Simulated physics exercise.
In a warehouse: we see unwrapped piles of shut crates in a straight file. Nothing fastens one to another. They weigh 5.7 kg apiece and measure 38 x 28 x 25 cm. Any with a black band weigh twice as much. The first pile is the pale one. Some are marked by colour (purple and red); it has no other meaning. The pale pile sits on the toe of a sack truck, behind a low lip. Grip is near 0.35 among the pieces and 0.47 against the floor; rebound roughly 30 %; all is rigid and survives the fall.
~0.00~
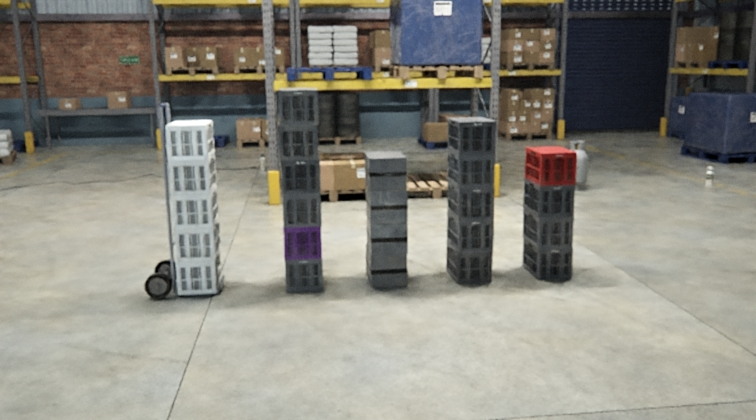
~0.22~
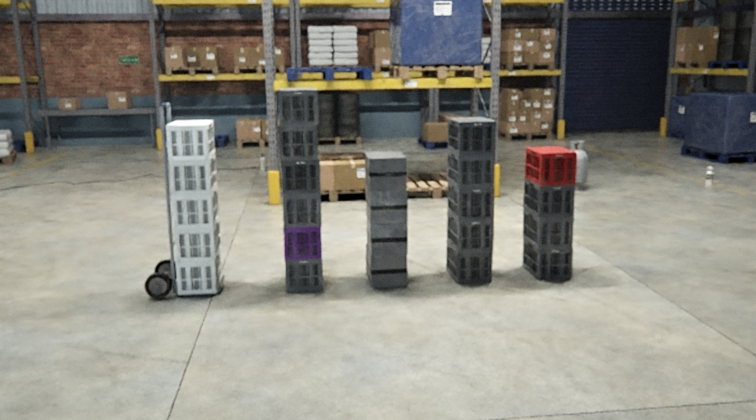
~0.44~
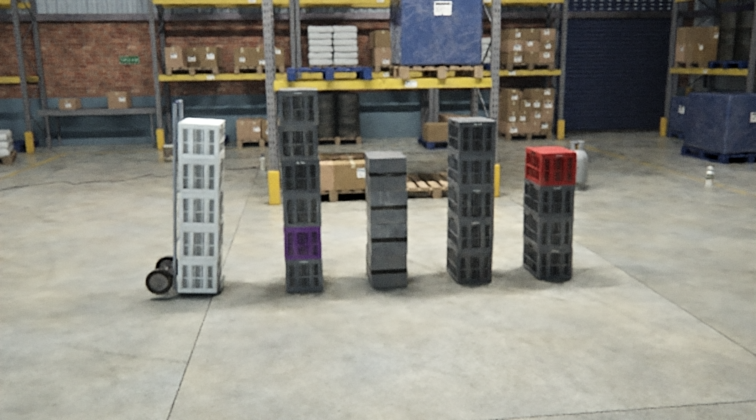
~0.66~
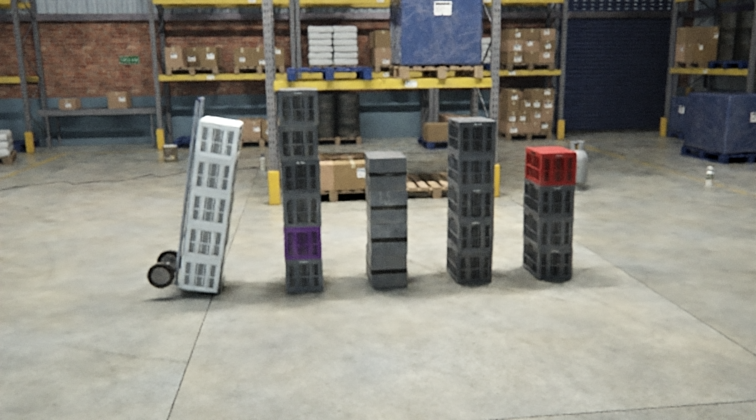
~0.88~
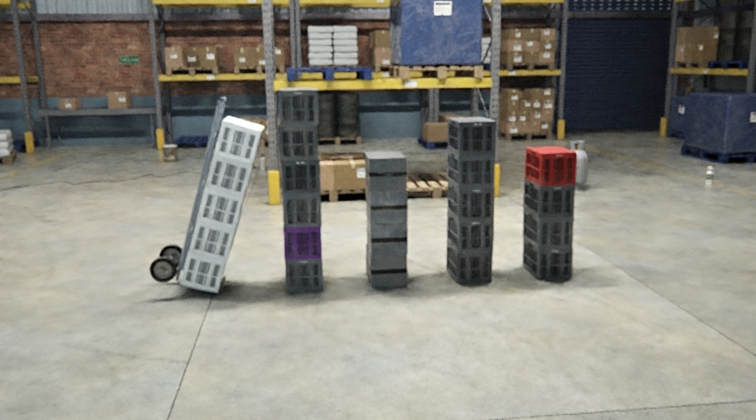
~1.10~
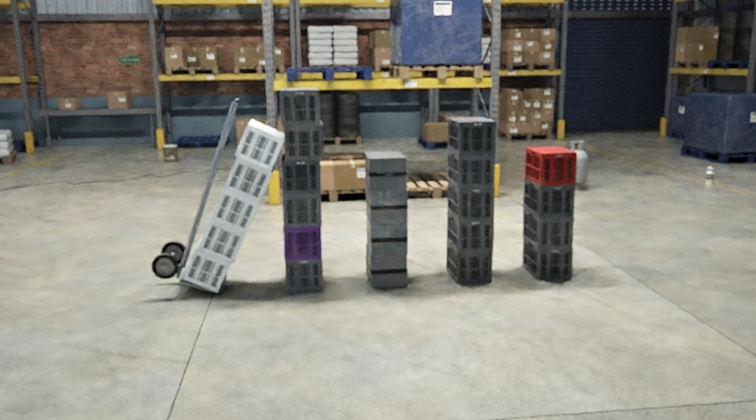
A tall stack of pale crates on a sack truck stood upright at first, then tilted steadily to the right until its top met the neighbouring dark stack, while the other stacks barely moved.
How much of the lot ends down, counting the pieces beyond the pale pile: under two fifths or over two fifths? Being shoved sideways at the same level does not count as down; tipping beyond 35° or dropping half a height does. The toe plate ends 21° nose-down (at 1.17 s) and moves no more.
Ending down: Over two fifths.
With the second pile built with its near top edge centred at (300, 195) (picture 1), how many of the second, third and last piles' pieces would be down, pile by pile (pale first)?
In that case second 0, third 0, last 0.
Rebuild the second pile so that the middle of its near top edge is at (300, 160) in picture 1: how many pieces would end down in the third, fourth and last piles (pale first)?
In that case third 4, fourth 5, last 4.
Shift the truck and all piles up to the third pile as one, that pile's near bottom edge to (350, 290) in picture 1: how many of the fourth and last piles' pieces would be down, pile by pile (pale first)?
In that case fourth 4, last 3.
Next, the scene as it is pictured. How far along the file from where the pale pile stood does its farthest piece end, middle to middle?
About 120 cm.
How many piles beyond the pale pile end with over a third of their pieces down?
The count is 4.
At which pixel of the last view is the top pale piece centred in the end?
At about (355, 206).
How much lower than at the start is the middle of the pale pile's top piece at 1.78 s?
Roughly 10 cm.
After 1.78 s, 5 of the pale pile down; none of the 19 other crates down, 6 disturbed; purple crate 13° from how it stood.
After 2.46 s, 5 of the pale pile down; 4 of the 19 other crates down; purple crate 40° from how it stood.
After 3.02 s, 5 of the pale pile down; 10 of the 19 other crates down; purple crate 44° from how it stood, 14 cm lower; red crate 6° from how it stood.
After 3.58 s, 5 of the pale pile down; 18 of the 19 other crates down; red crate on its side; purple crate 46° from how it stood, 14 cm lower.
In the end (4.7 s), 5 of the pale pile down; 18 of the 19 other crates down; red crate on its side; purple crate 47° from how it stood, 15 cm lower. That is 95 per cent. From the last view, middles, red crate near (727, 249), purple crate near (357, 253).
